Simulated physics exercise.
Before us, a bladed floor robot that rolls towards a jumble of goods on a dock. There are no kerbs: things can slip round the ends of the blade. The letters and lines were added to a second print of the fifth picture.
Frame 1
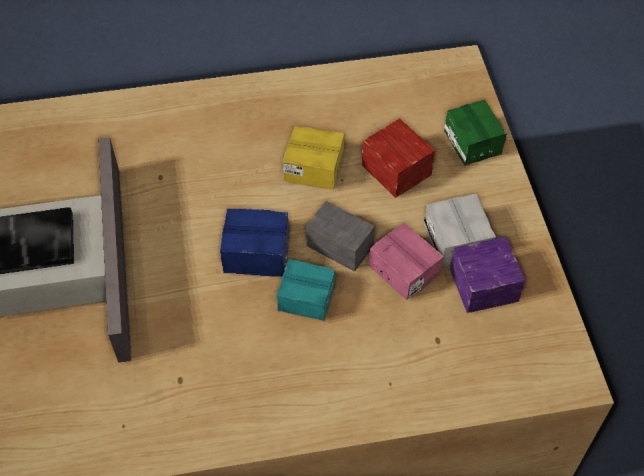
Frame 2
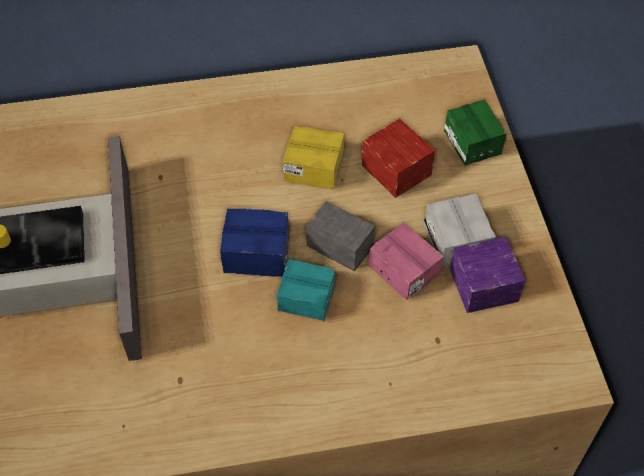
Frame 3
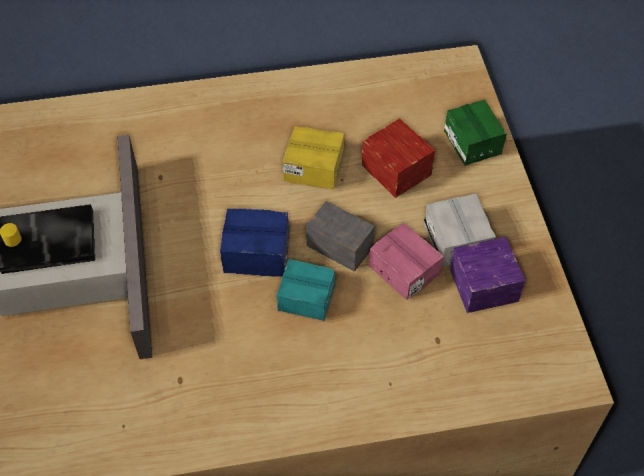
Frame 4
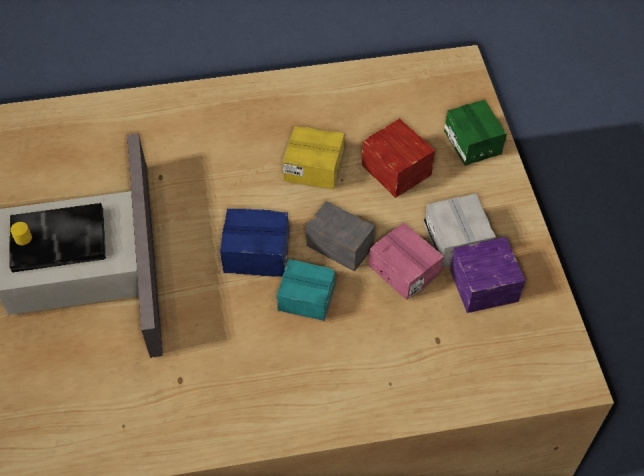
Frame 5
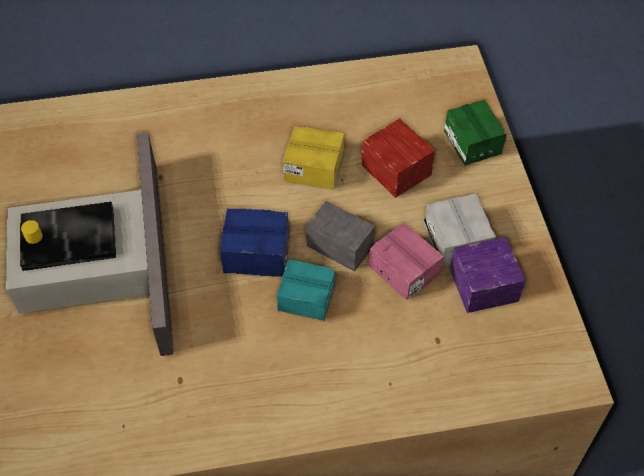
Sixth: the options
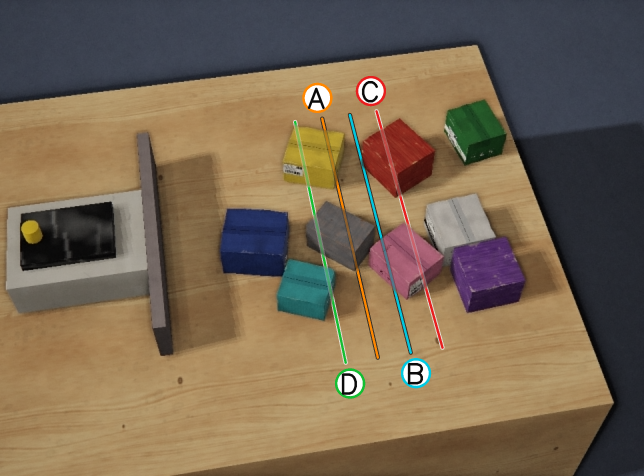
A bladed robot rolling slowly rightward across a wooden surface towards a cluster of colourful boxes, which stay still.
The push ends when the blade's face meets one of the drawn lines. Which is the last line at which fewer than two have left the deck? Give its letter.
C is the last line within the limit.
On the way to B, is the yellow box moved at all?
Yes.
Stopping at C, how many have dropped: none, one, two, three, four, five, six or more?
By then, none.
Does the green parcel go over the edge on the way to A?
No.
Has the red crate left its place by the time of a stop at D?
No.
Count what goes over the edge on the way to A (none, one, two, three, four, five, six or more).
In all, none.
On the marked copy, A at (348, 228); B at (378, 223); C at (407, 219); D at (318, 232).
With C. Early on, robot (169, 220); grey crate (350, 236); blue parcel (284, 232).
Further on, robot (263, 207); white parcel (470, 229); red crate (408, 157).
At the end, robot (333, 198); green parcel (506, 128); white parcel (537, 221); none fallen.
As for the rest, A is within the limit but short; B is within the limit but short; D is within the limit but short.
